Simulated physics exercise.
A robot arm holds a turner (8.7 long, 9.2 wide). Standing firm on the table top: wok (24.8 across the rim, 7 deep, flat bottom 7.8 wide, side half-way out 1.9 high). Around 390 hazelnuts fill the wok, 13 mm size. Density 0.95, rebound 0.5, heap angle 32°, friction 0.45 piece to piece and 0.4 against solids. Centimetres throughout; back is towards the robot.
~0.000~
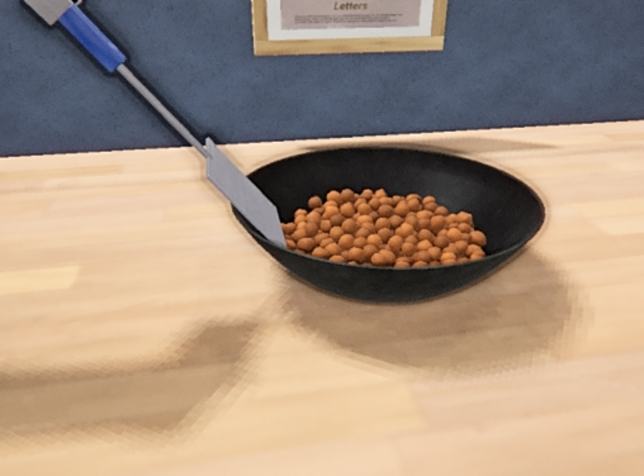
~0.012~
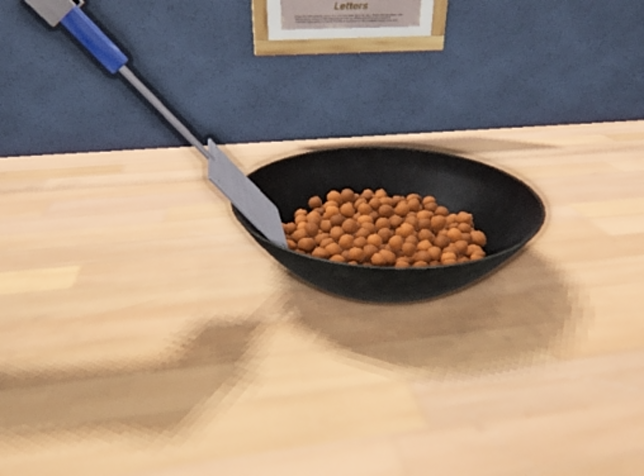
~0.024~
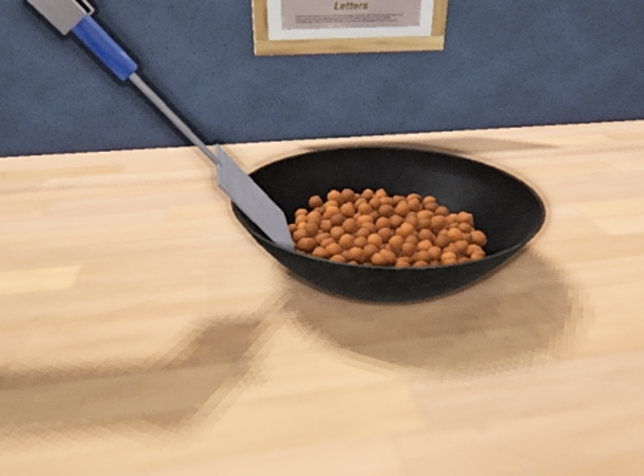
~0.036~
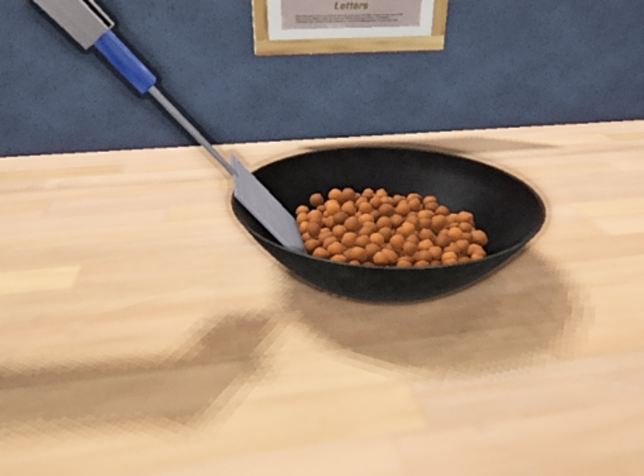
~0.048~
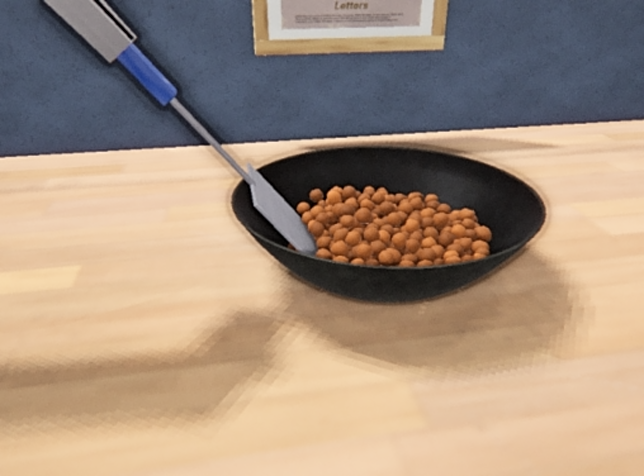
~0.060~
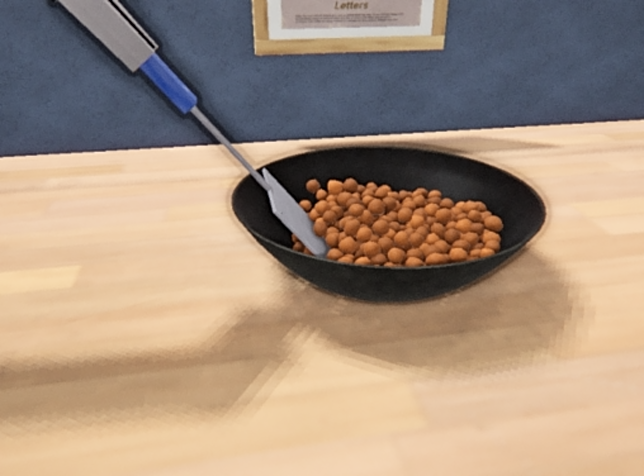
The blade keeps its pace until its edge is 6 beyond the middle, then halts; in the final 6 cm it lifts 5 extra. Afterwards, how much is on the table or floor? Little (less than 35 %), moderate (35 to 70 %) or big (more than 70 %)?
Answer: Moderate; 35 to 70 % of the hazelnuts finish on the table or floor.
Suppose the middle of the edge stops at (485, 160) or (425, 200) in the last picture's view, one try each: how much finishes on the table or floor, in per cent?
Some 60 and 25 per cent.
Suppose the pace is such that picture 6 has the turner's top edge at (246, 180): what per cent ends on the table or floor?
About 30 per cent.
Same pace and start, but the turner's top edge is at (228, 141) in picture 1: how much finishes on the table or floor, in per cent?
About 45 per cent.
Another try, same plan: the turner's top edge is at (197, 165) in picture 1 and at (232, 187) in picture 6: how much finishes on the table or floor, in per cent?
About 15 per cent.
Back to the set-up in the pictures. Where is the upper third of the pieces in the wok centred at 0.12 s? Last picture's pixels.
At about (444, 198).
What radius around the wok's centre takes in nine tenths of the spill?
About 65 cm.
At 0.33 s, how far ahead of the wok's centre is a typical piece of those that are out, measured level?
About 20 cm.
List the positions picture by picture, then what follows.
In the first frame, turner top edge at (207, 155), sloping 52°; upper third of the load around (379, 226), from x 280 to 480, top at y 195; 388 in the wok.
In the second frame, turner top edge at (209, 157), sloping 52°; upper third of the load around (379, 226), from x 280 to 480, top at y 195.
In the third frame, turner top edge at (217, 162), sloping 52°; upper third of the load around (380, 226), from x 285 to 480, top at y 195.
In the fourth frame, turner top edge at (233, 173), sloping 52°; upper third of the load around (376, 224), from x 285 to 480, top at y 195.
In the fifth frame, turner top edge at (251, 182), sloping 52°; upper third of the load around (378, 222), from x 295 to 480, top at y 190.
In the sixth frame, turner top edge at (268, 188), sloping 52°; upper third of the load around (394, 218), from x 300 to 495, top at y 185; 388 in the wok.
By 0.09 s, sloping 52°, highest piece 8 above the table; 388 in the wok.
By 0.12 s, sloping 52°, highest piece 9 above the table; 388 in the wok.
By 0.33 s, sloping 52°, highest piece 24 above the table; 214 in the wok, 51 on the table or floor, 123 on the blade or in flight.
By 1.38 s, sloping 52°, highest piece 6 above the table; 214 in the wok, 174 on the table or floor.
Final count, 214 in the wok, 174 on the table or floor. That is 45 % on the table or floor.
